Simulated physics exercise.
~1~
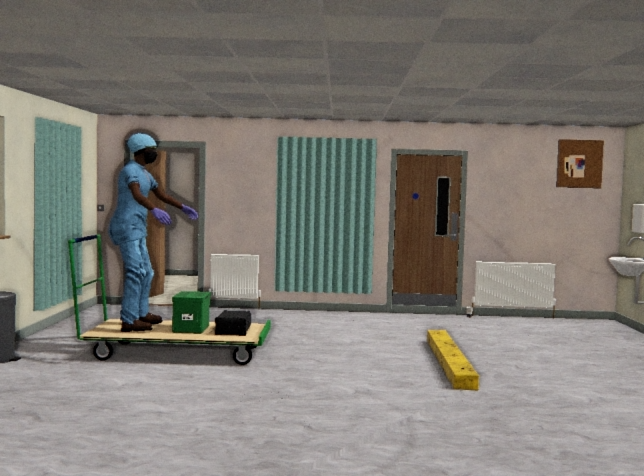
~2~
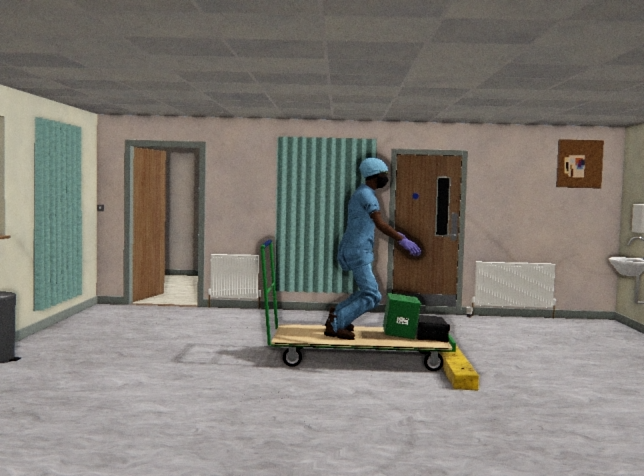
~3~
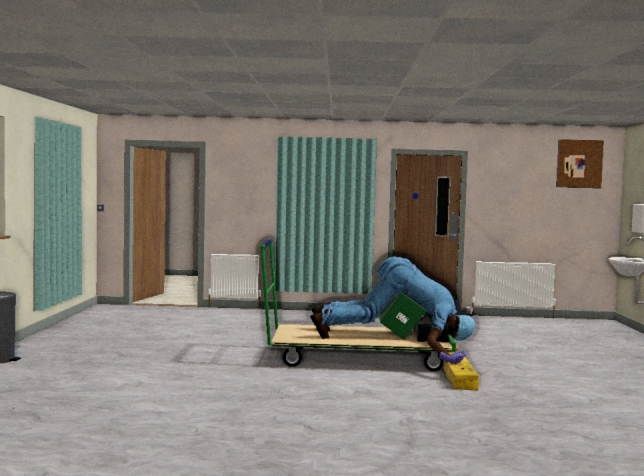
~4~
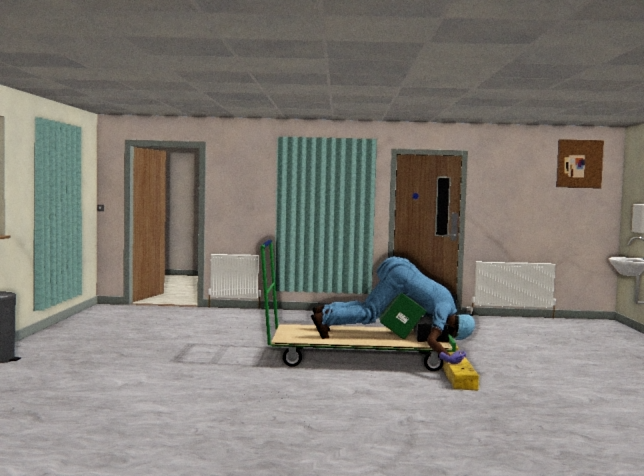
A worker in blue scrubs rode a flat trolley to the right with a green box and a black case until it stopped at a yellow kerb, then pitched forward over the tipped green box and ended slumped face down at the front.
